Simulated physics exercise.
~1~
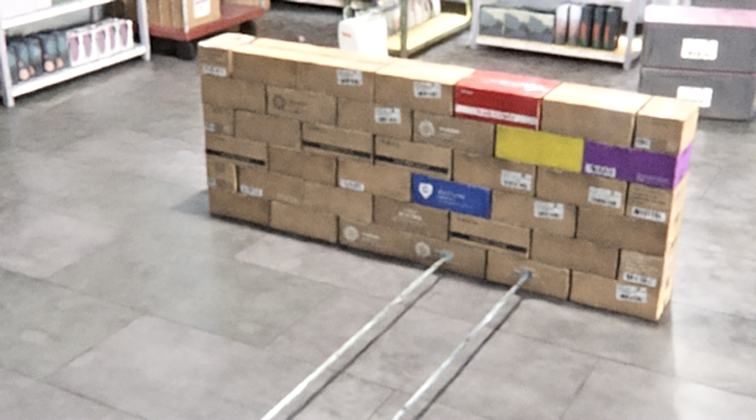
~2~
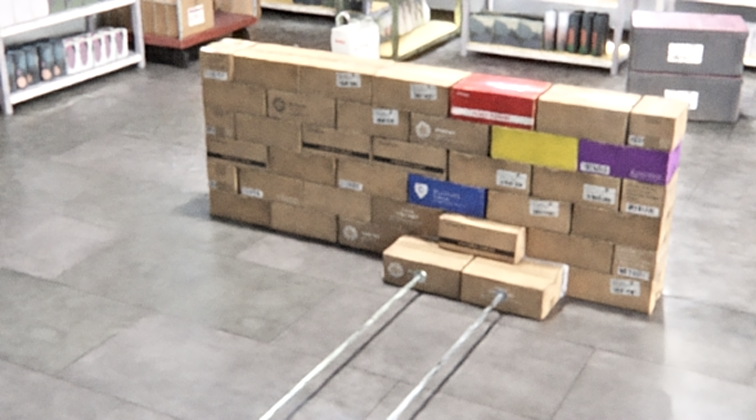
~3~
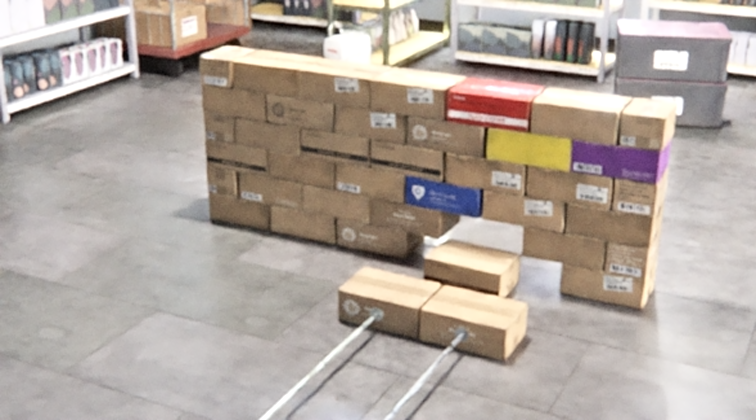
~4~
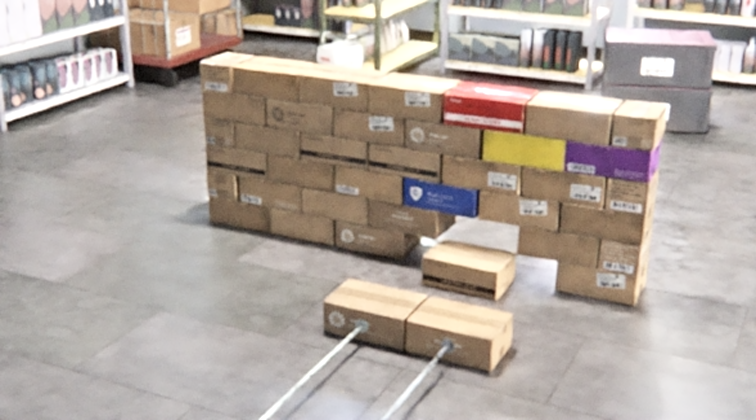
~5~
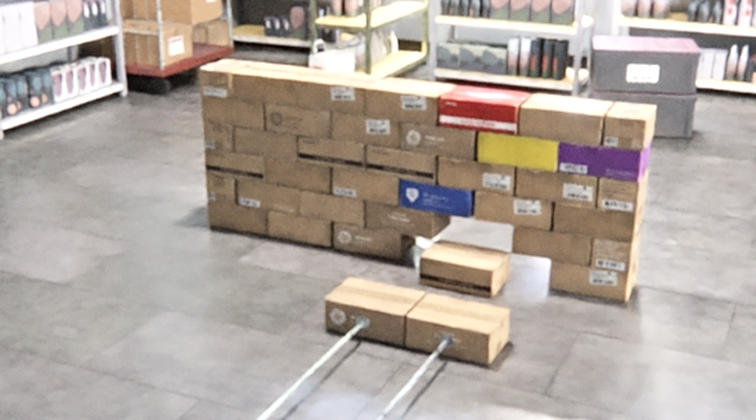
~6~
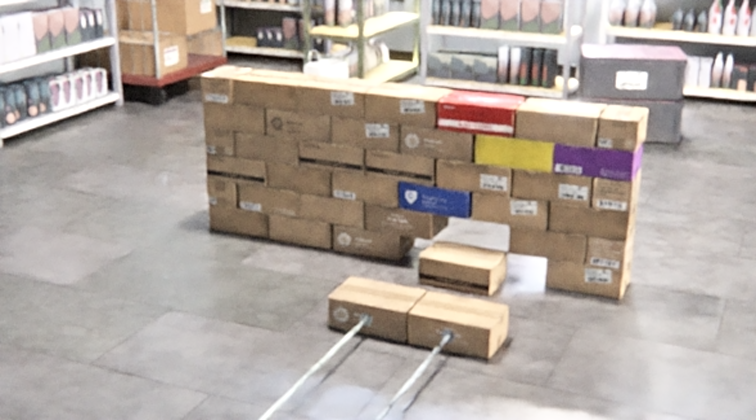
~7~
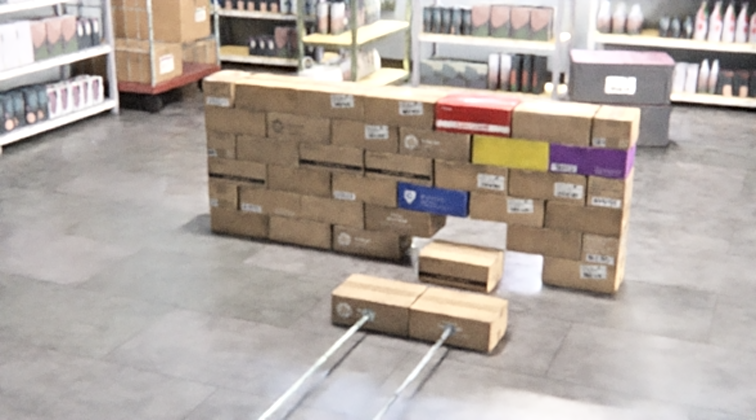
We see a wall of stacked brown boxes as two rods draw two neighbouring boxes out of its bottom row; one box above the gap drops to the floor behind them, while the rest, including the red, yellow, blue and purple ones, stays standing over the opening.
